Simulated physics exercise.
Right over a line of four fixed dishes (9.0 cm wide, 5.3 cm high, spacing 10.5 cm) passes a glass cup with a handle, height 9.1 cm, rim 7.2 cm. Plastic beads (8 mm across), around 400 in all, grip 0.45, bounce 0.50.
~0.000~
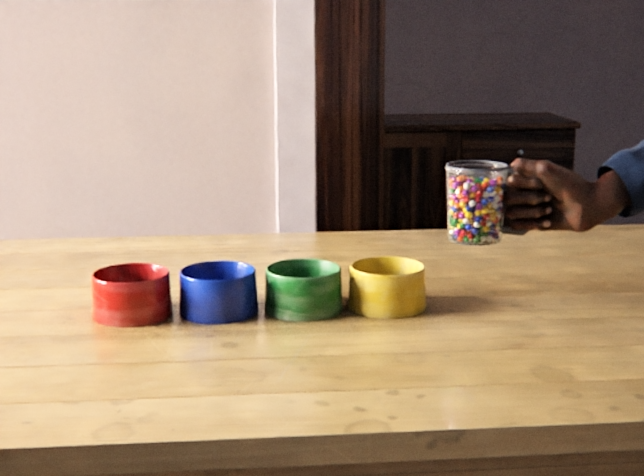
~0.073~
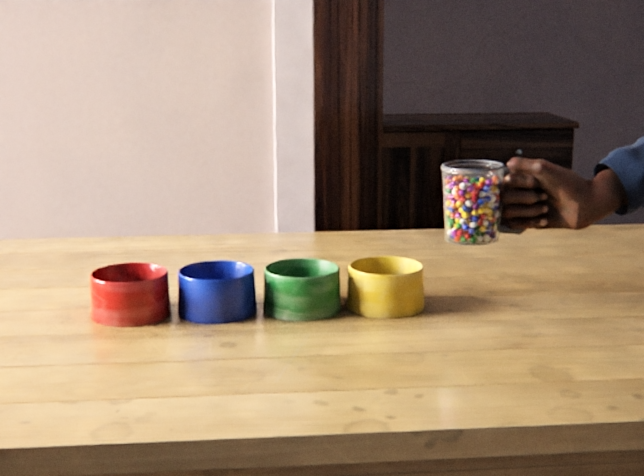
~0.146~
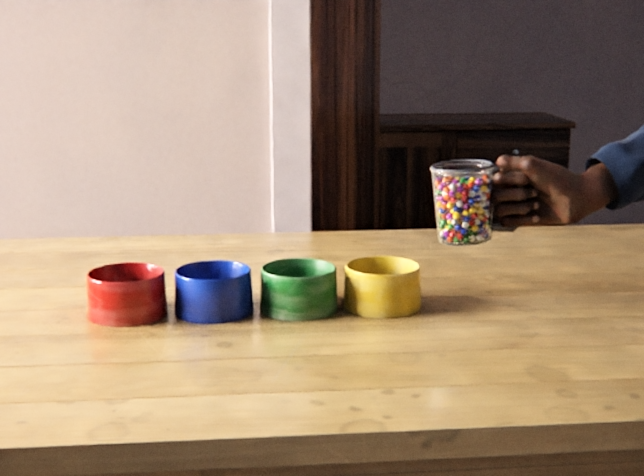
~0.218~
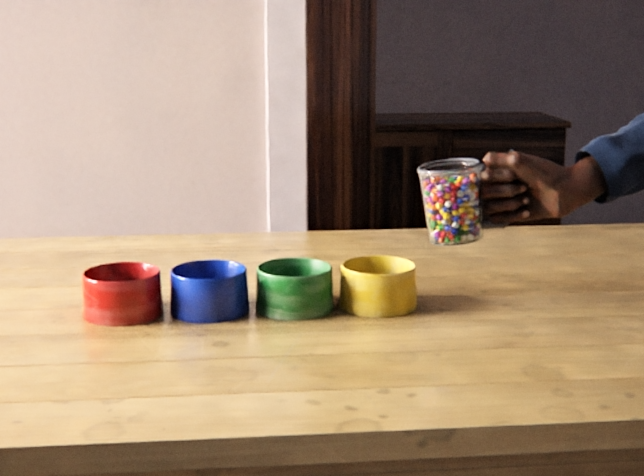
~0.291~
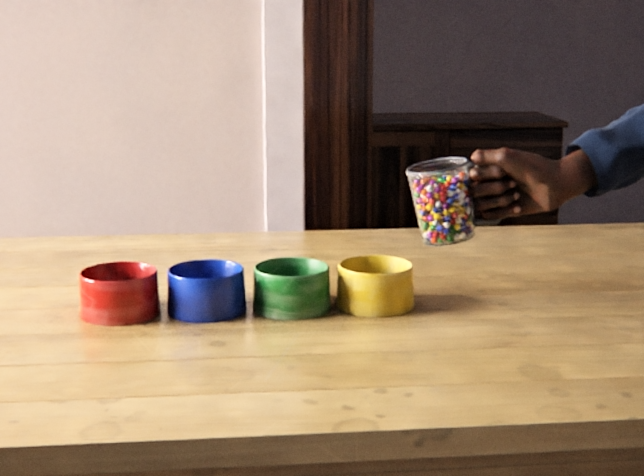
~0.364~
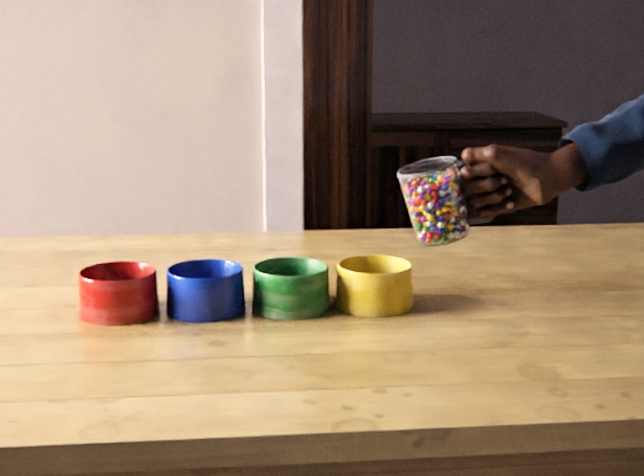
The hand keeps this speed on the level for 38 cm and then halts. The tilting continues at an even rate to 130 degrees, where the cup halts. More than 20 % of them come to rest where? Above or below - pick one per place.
Red dish: Below; blue dish: Above; green dish: Below; yellow dish: Below; counter: Below.
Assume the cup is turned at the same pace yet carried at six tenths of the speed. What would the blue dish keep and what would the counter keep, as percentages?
Then the blue dish gets 0 and the counter 0.
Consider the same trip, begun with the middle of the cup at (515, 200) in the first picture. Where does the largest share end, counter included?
Most of it lands at blue.
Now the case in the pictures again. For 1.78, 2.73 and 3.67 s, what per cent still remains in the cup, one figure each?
Going in order, it reads 100, then 0, and finally 0 per cent.
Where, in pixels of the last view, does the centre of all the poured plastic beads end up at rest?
Approximately (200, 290) in the last picture.
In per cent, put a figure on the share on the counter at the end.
Estimate: Around 5 %.
After 1.78 s, tilt 83 degrees; cup holds 100 %.
After 2.73 s, tilt 129 degrees; cup holds 0 %, blue 95 %.
After 3.67 s, tilt 130 degrees; cup holds 0 %, blue 95 %.
In the end, at 4.0 s, red 0 %, blue 95 %, green 0 %, yellow 0 %, counter 5 %.
